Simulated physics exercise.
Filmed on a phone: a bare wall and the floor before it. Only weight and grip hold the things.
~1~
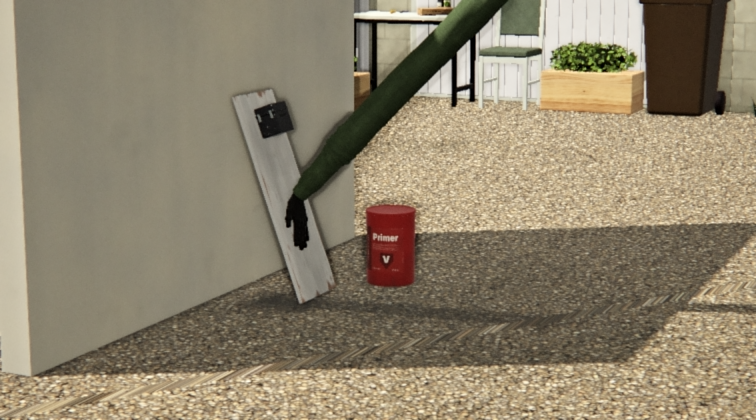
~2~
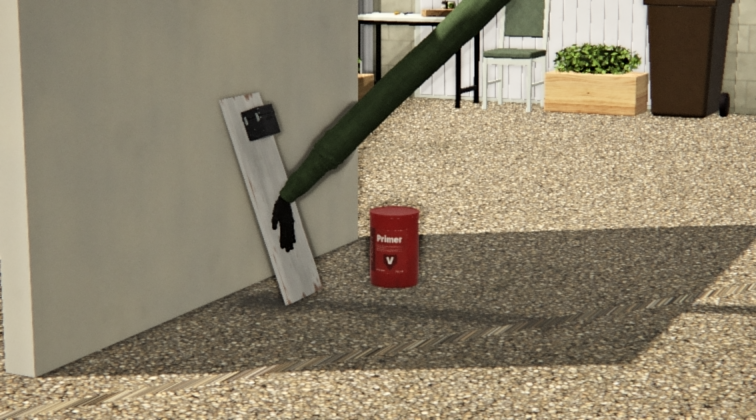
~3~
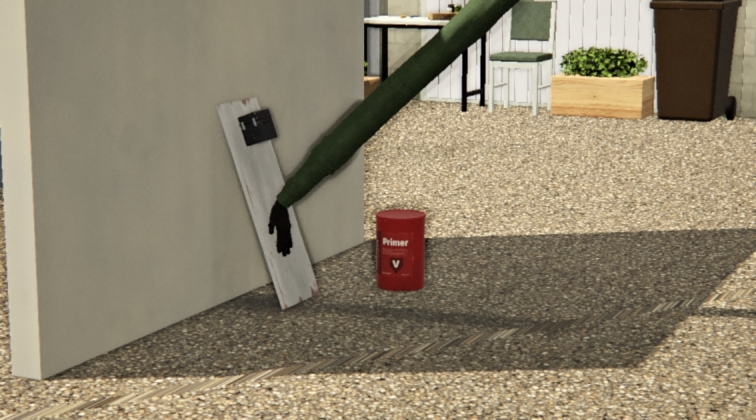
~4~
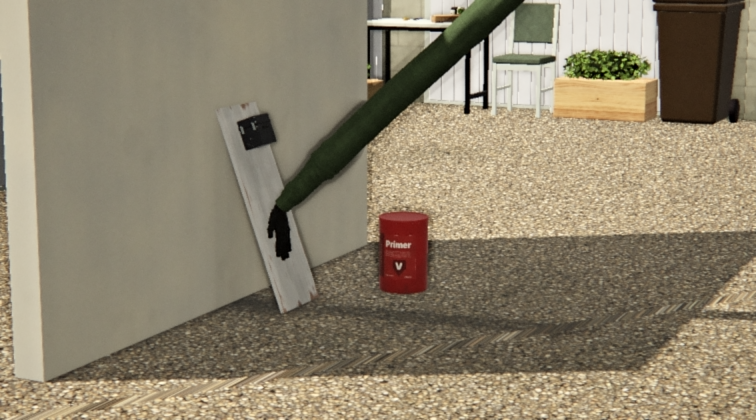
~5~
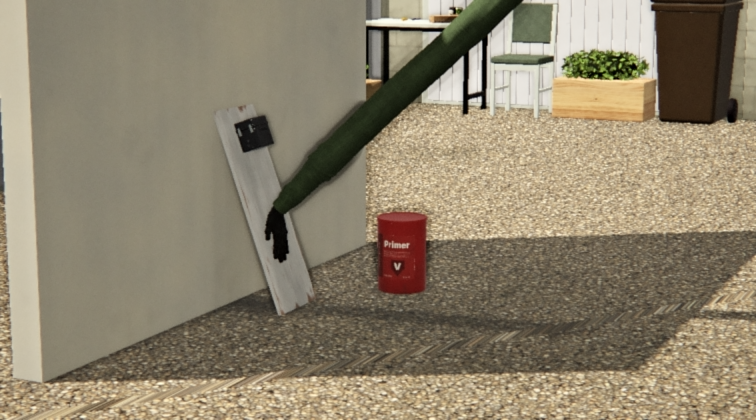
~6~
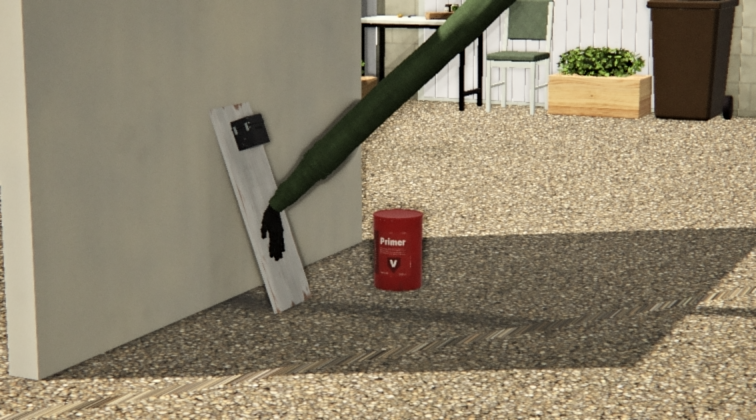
On the gravel by a bare wall, a green arm with a black hand shifted a white board slightly left until it was propped against the wall, while a red pail stood nearby.
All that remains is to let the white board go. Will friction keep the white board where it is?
In the end the board stays up.
Then, 0.40 s after the last picture, nothing has stirred.
Then, 0.90 s after the last picture, white board resting near (262, 206).
At rest, both in place. Seen from the same camera at the end, white board near (262, 206). The board holds.
